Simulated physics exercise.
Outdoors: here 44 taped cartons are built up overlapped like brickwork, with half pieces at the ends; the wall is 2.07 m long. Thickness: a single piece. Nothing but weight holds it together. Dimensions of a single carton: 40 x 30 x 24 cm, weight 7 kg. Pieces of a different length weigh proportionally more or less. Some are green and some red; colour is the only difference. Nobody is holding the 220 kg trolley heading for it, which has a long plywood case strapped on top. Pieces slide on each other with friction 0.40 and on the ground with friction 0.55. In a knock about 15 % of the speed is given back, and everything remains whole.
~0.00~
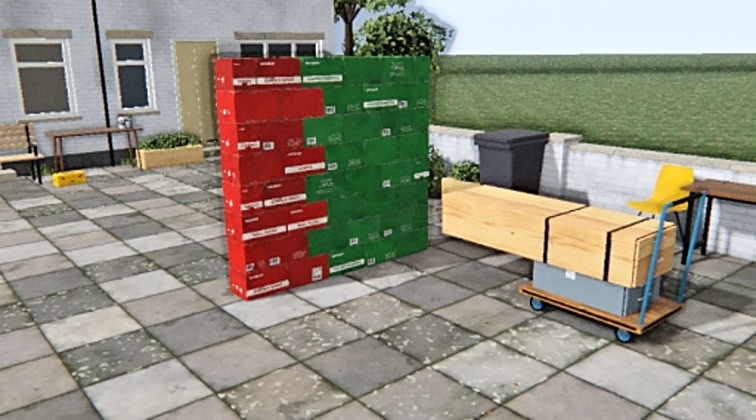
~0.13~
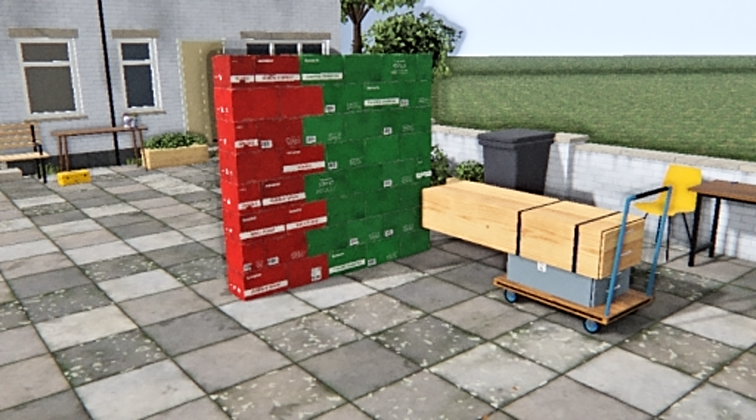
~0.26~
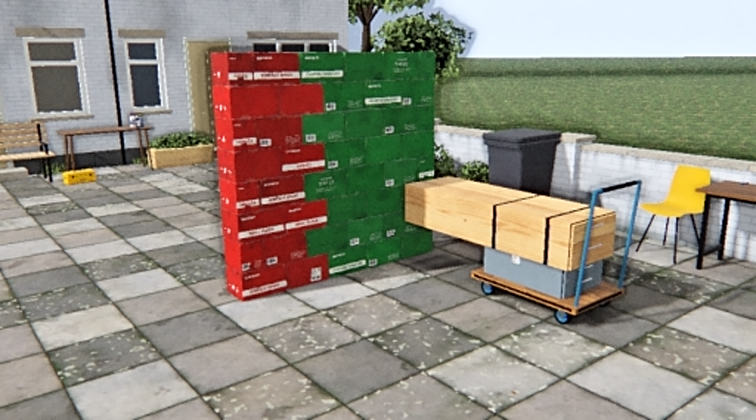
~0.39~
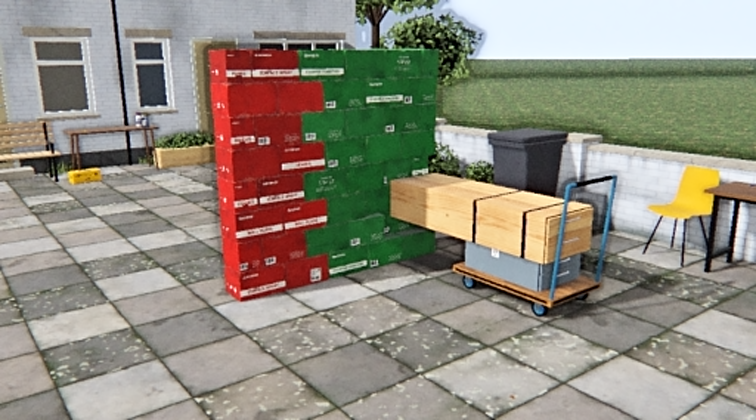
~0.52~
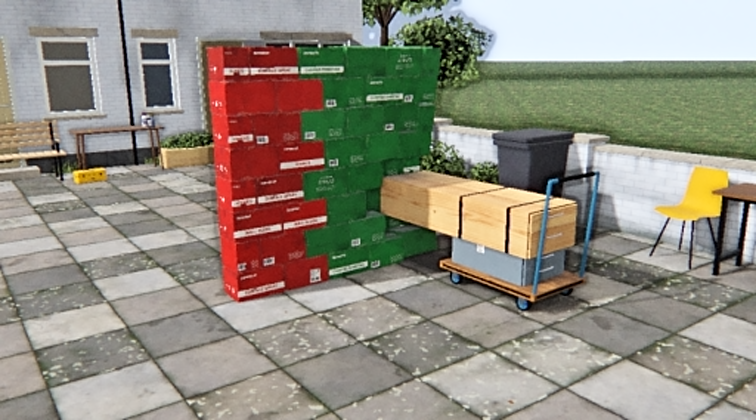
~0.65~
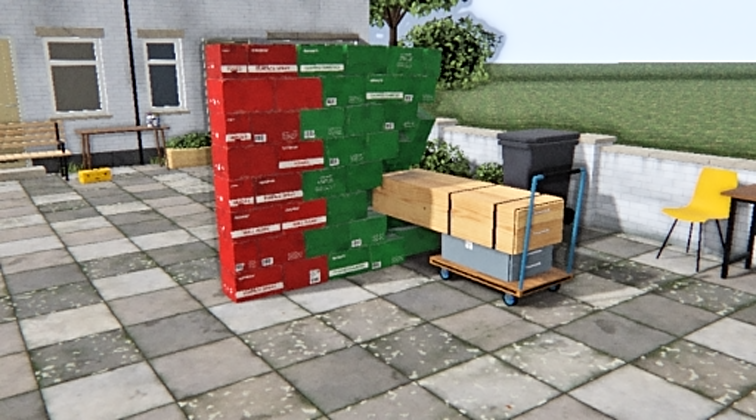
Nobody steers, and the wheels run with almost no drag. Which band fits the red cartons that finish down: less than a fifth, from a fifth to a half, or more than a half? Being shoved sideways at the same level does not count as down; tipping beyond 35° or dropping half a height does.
Less than a fifth.
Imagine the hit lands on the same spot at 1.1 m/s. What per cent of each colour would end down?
The green would finish 80 in a hundred down, the red 10 in a hundred.
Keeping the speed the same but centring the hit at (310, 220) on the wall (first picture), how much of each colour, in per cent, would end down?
That would leave green at 60 % and red at 80 %.
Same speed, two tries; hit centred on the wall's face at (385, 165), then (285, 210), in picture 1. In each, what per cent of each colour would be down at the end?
First try then second: Green 40 and 0, red 0 and 90 per cent.
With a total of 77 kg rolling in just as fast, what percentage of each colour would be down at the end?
For green it's 0, for red it's 0 in a hundred.
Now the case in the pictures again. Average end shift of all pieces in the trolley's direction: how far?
On average the pieces move some 25 cm.
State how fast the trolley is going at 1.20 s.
0.6 m/s.
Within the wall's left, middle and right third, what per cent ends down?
Per cent - left 0, middle 20, right 80.
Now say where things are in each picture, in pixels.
In the first picture (each place is the centre of the face we see best; the camera moves round a little), load (447, 207) 65 cm short of the wall; top red carton (280, 74); top green carton (398, 70); all as stacked.
In the second picture, load (427, 202) 38 cm short of the wall; top red carton (278, 71).
In the third picture, load (409, 196) 11 cm short of the wall; top red carton (277, 68).
In the fourth picture, load (394, 192) 12 cm into the wall's line; top red carton (276, 66); 8 have shifted.
In the fifth picture, load (384, 189) 31 cm into the wall's line; top red carton (275, 64); top green carton (405, 62) tilted 4°; steepest lean 11°, the carton at (387, 217); 18 have shifted.
In the sixth picture, load 47 cm into the wall's line; top red carton (273, 61); top green carton (406, 61) moved 56 mm; steepest lean 43°, the carton at (391, 223); 19 have shifted.
By 0.82 s, load 67 cm past the wall's line, still rolling; none of the 16 red cartons down (6 of 44 in all colours); top red carton unmoved; top green carton tilted 5°.
By 1.20 s, load 1.05 m past the wall's line, still rolling; none of the 16 red cartons down (10 of 44 in all colours); top red carton unmoved; top green carton tilted 23°, 10 cm lower.
By 1.70 s, load 1.24 m past the wall's line, still rolling; none of the 16 red cartons down (14 of 44 in all colours); top red carton unmoved; top green carton tilted 36°, 43 cm lower.
By 2.52 s, load 1.34 m past the wall's line, still rolling; none of the 16 red cartons down (15 of 44 in all colours); top red carton unmoved; top green carton tilted 38°, 1.60 m lower.
When it is over (4.1 s), load 1.35 m past the wall's line, stopped; none of the 16 red cartons down (15 of 44 in all colours); top red carton unmoved; top green carton 1.70 m lower. That is 0 per cent. In pixels of the last frame, middles, top red carton near (264, 62), top green carton near (507, 194).
